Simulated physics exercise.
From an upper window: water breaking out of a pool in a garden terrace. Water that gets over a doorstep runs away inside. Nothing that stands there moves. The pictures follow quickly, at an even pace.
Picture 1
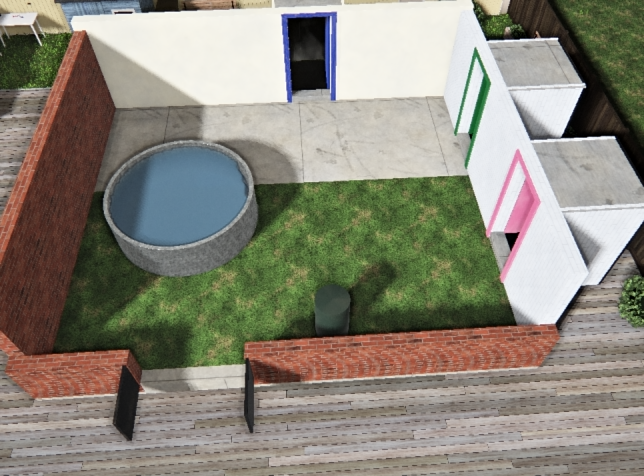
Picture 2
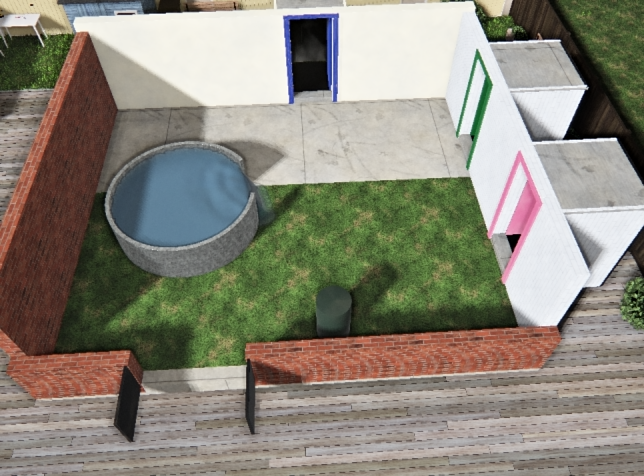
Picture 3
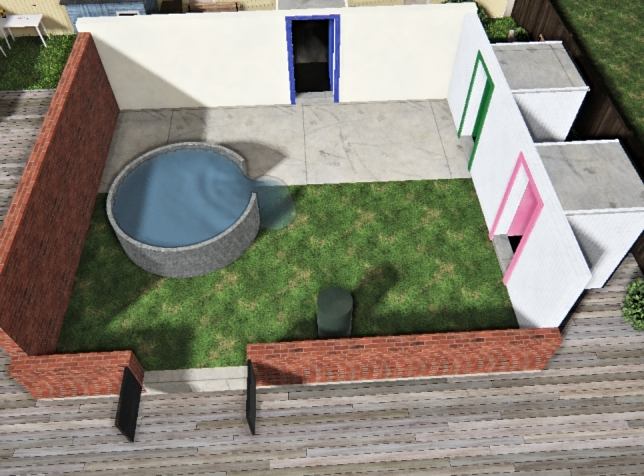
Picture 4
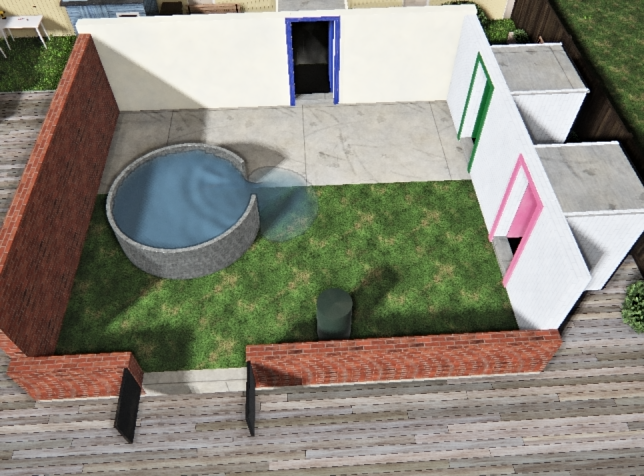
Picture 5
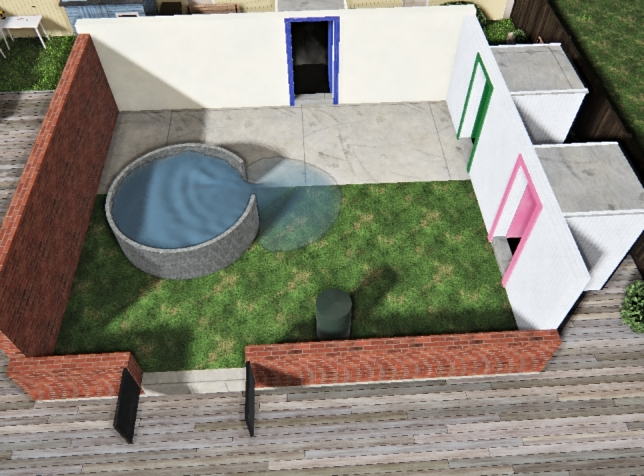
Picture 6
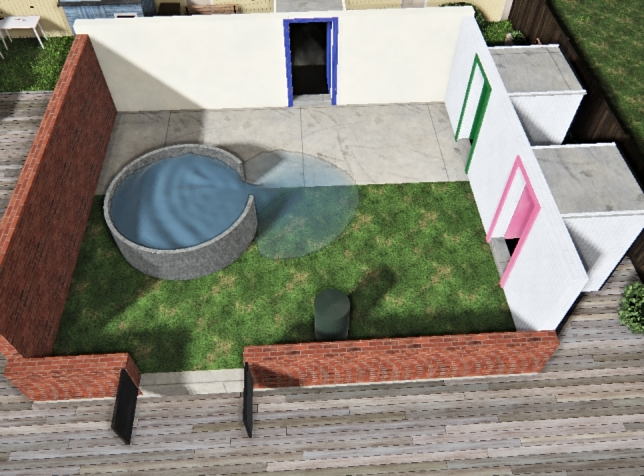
Round stone pool in a walled garden breaking open on its right side, water spreading outward across the grass and paving.
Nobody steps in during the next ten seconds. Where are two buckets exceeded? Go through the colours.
The blue door stays under that; the pink door stays under that; the green door takes more than that.
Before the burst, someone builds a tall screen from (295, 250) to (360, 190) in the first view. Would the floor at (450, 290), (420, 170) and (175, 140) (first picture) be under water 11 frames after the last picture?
In that order: Free of water, wet, no water.
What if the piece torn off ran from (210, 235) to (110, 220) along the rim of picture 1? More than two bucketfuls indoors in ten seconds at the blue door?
Blue door lets less in.
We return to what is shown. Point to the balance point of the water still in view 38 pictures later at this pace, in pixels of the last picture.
At about (321, 200).
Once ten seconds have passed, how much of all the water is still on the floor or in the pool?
Close to 96 %.
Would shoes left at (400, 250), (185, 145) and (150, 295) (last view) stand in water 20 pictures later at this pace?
In that order: Awash, clear, no water.
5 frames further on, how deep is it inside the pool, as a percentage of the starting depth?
I make it 76 per cent.
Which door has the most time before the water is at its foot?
It is the pink one.
A moment on, water covers 25 % of the floor; the blue door not reached, the pink door not reached, the green door not reached.
Next, water covers 45 % of the floor; the blue door wet at the sill, nothing in, the pink door not reached, the green door under two buckets in.
Then, water covers 55 % of the floor; the blue door under two buckets in, the pink door wet at the sill, nothing in, the green door over two buckets in.
Later, water covers 65 % of the floor; the blue door under two buckets in, the pink door wet at the sill, nothing in, the green door far over two buckets in.
In the end, water covers 80 % of the floor; the blue door under two buckets in, the pink door wet at the sill, nothing in, the green door far over two buckets in.
